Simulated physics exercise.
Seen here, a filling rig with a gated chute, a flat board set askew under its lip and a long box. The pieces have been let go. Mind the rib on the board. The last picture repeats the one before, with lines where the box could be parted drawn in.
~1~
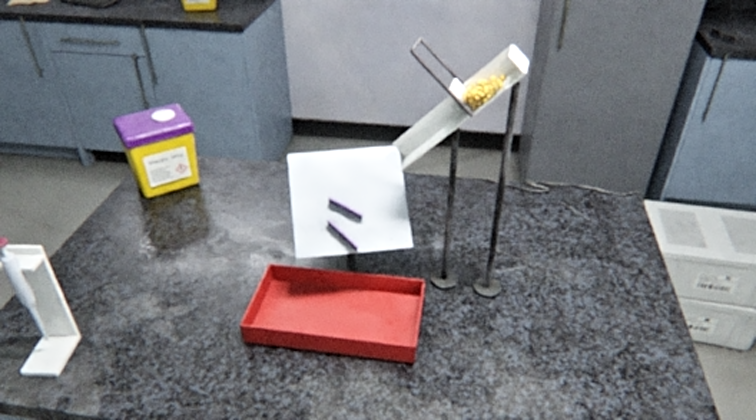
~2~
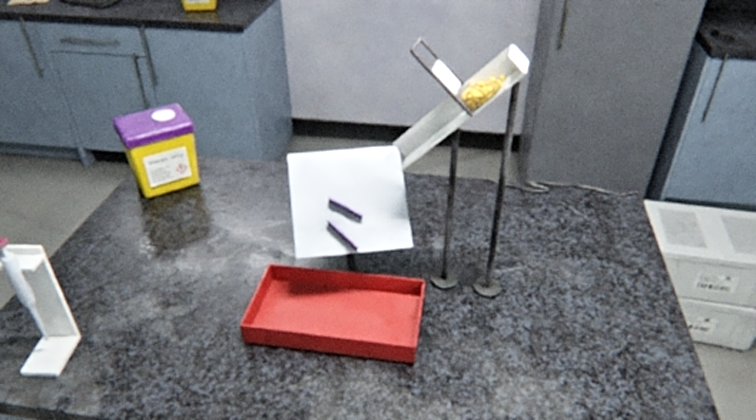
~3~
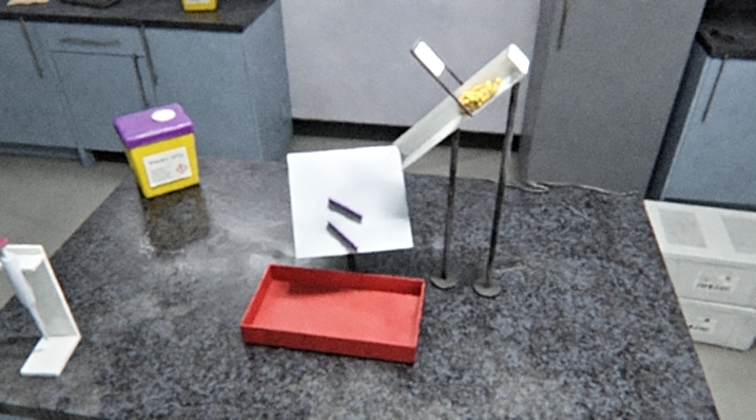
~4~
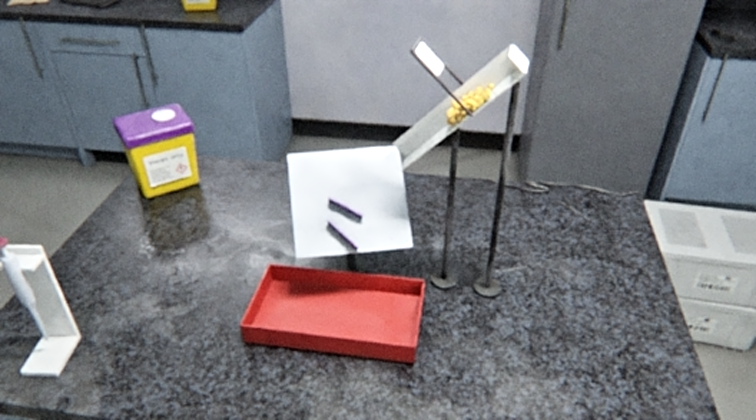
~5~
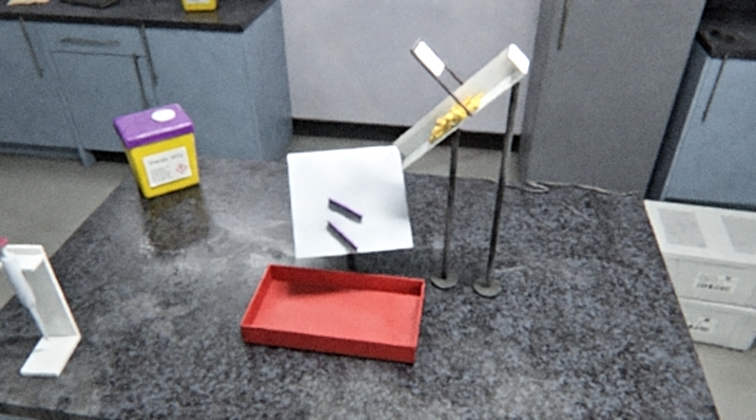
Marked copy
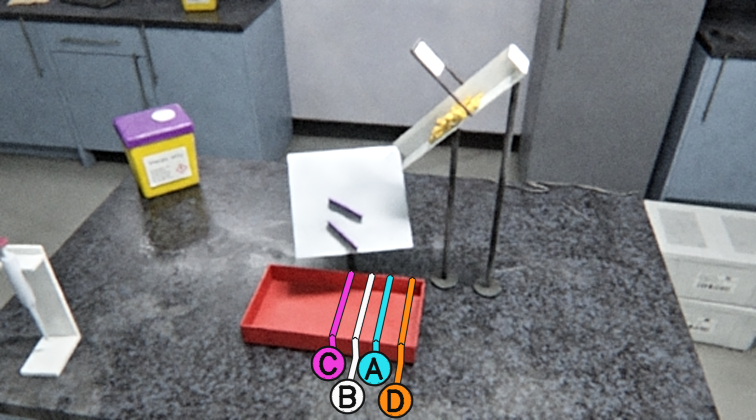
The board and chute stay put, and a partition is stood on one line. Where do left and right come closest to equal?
Line A does it best.
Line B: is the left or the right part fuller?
Right.
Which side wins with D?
The left side.
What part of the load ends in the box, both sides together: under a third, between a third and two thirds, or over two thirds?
It is over two thirds.
On the marked copy, line A crosses the front rim at (376, 341); line B crosses the front rim at (355, 339); line C crosses the front rim at (332, 336); line D crosses the front rim at (401, 344).
For line A, of what is caught, roughly half on the left of the divider, roughly half on the right.
For line B, of what is caught, about a tenth on the left of the divider, almost all on the right.
For line C, of what is caught, just a few on the left of the divider, almost all on the right.
For line D, of what is caught, almost all on the left of the divider, about a tenth on the right.
